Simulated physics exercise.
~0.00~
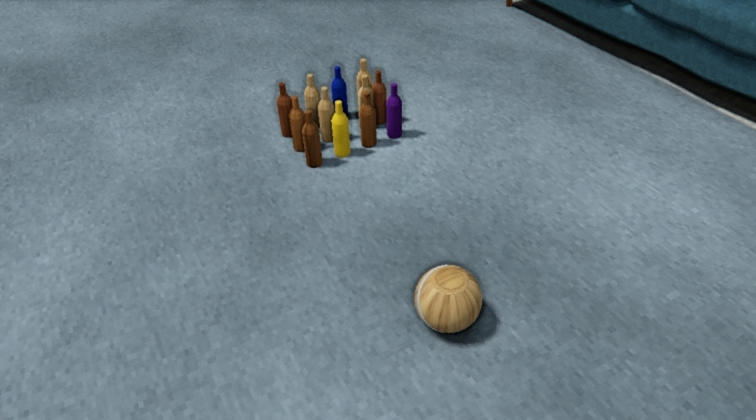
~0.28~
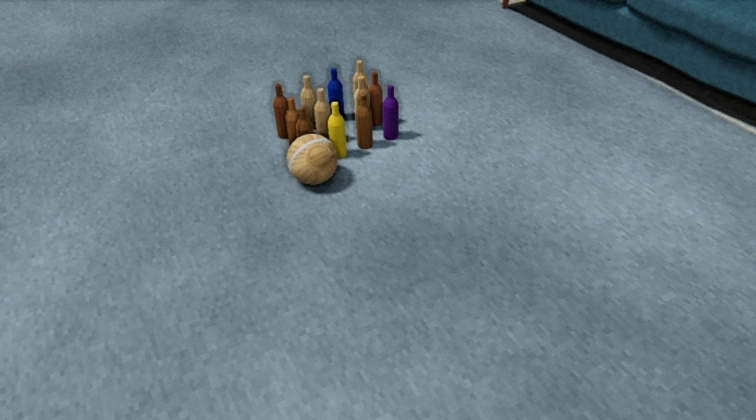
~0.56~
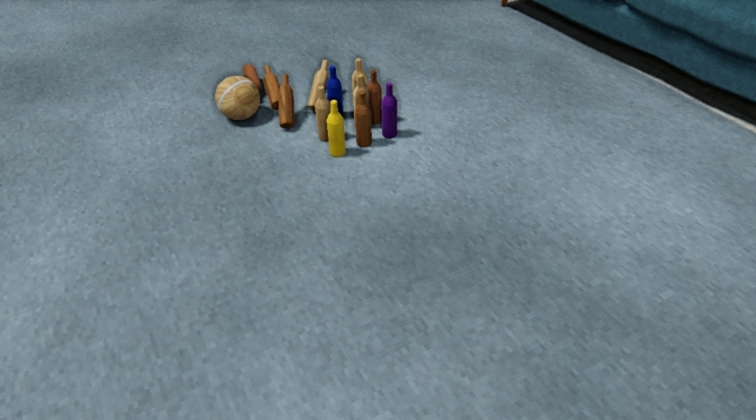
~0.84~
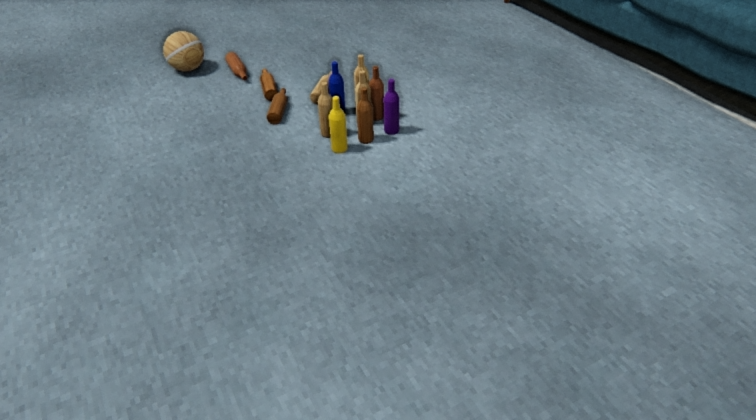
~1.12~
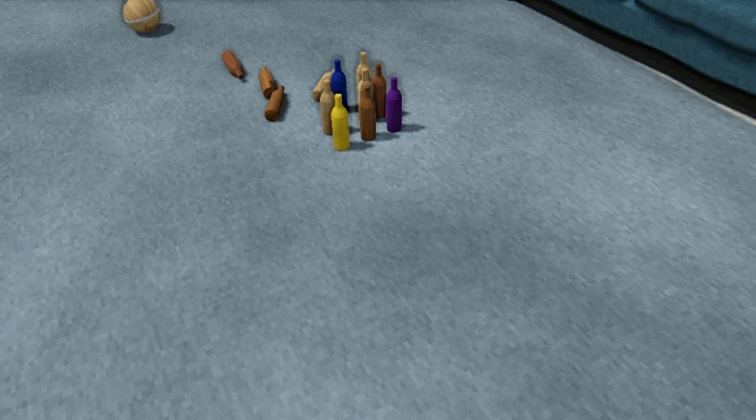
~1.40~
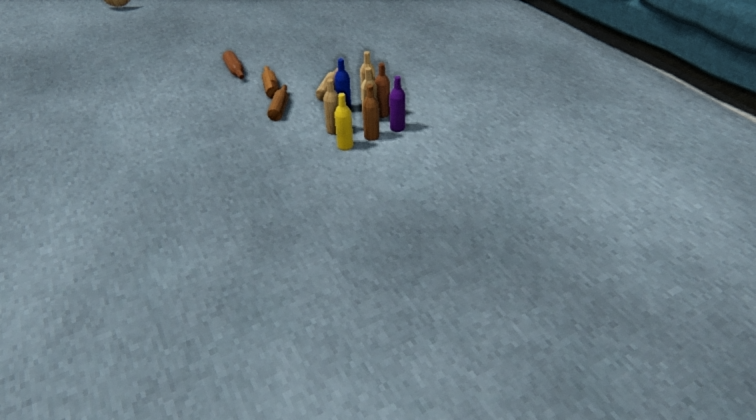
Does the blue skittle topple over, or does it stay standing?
The blue skittle stays standing, even though a few of the skittles to its left are knocked down.
